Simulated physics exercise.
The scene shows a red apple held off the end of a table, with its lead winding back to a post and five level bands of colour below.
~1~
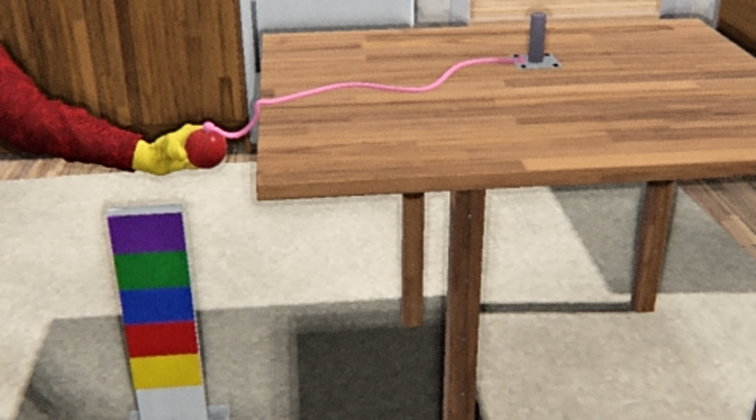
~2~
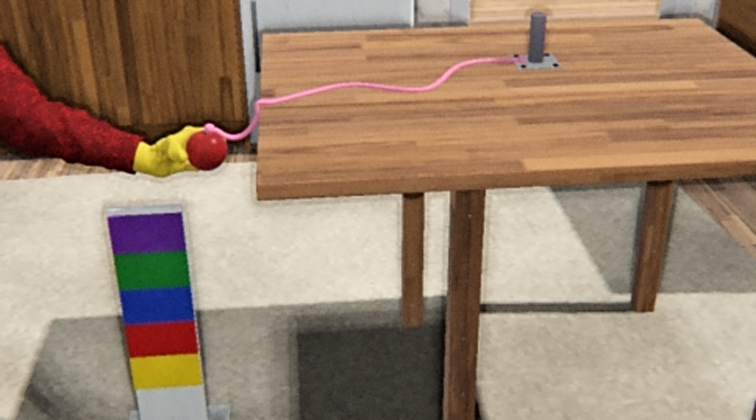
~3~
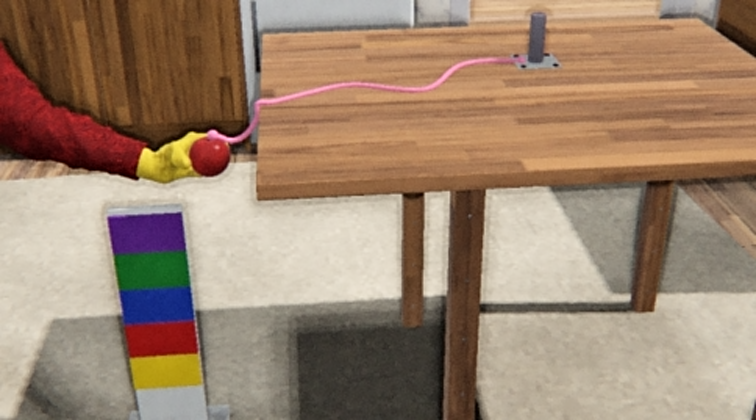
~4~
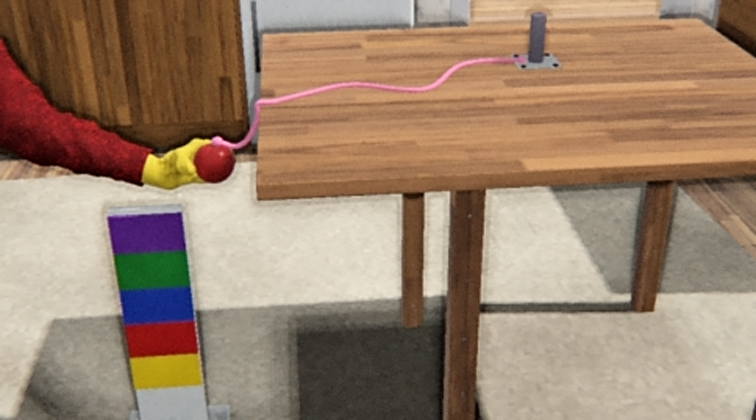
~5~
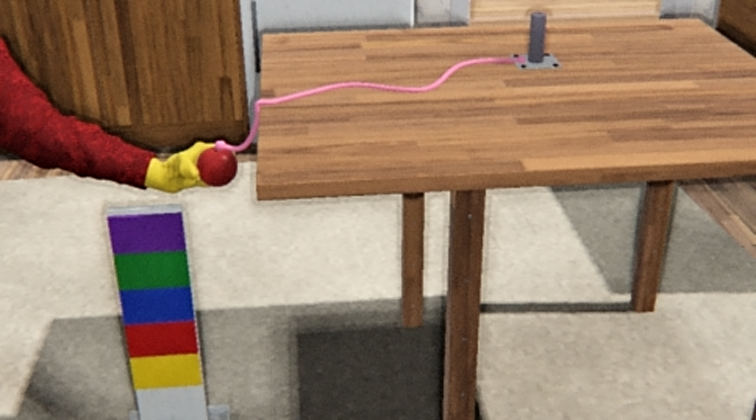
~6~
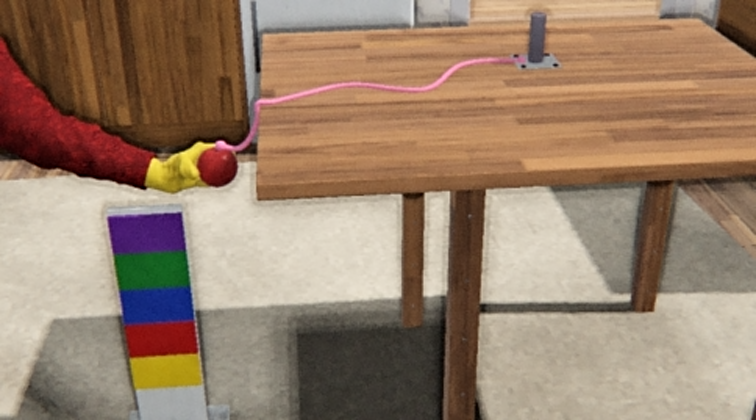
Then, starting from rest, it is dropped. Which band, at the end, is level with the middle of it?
The middle is level with purple.
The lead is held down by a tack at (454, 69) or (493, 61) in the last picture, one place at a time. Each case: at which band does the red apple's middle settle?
First try purple, second try purple.
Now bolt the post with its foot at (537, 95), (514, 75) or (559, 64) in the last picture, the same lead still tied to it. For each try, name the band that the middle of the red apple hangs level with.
It would be green; green; purple.
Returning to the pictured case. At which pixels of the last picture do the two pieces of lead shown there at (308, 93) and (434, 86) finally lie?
Near (271, 98) and (402, 79).
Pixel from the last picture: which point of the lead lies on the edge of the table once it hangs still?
Near (297, 96).
Soon after, apple near (263, 224); level with purple.
After that, apple near (251, 227); level with purple.
In the end, apple near (272, 225); level with purple. Its centre hangs level with the purple band.
